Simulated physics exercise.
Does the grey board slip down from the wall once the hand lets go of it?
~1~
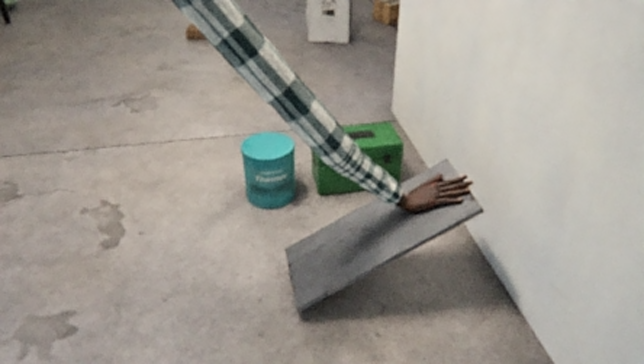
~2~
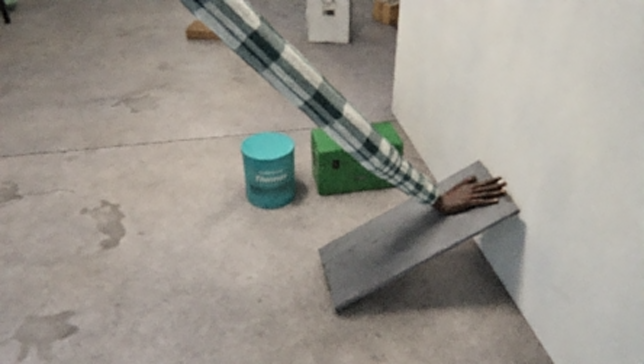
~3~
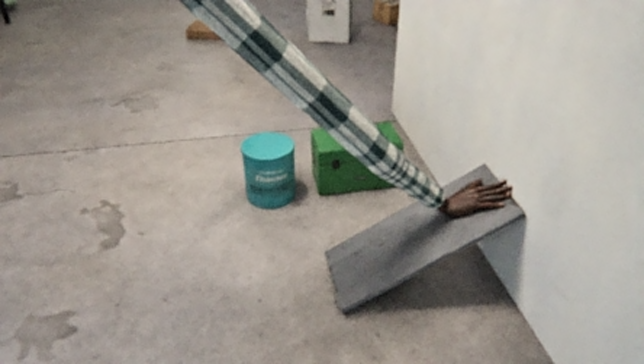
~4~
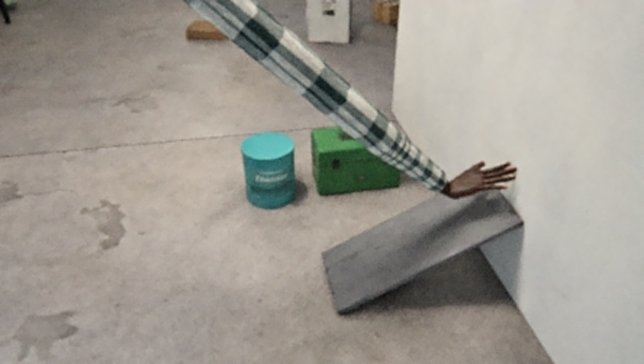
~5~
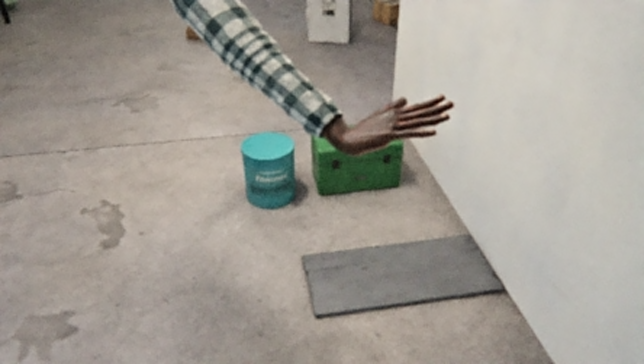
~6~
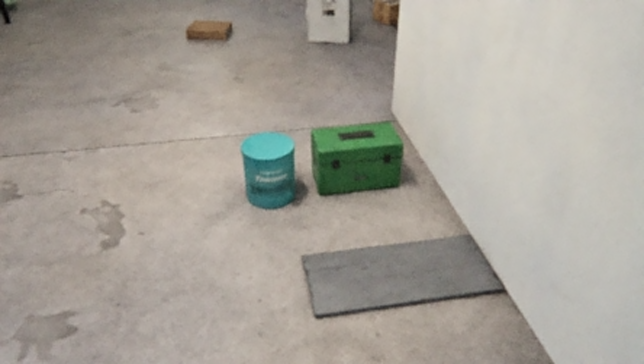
Yes, the board slides down after the hand releases it. It ends up lying flat on the floor beside the wall.
On a concrete floor, a hand leaning a grey board against a white wall and letting go, the board sliding down flat.
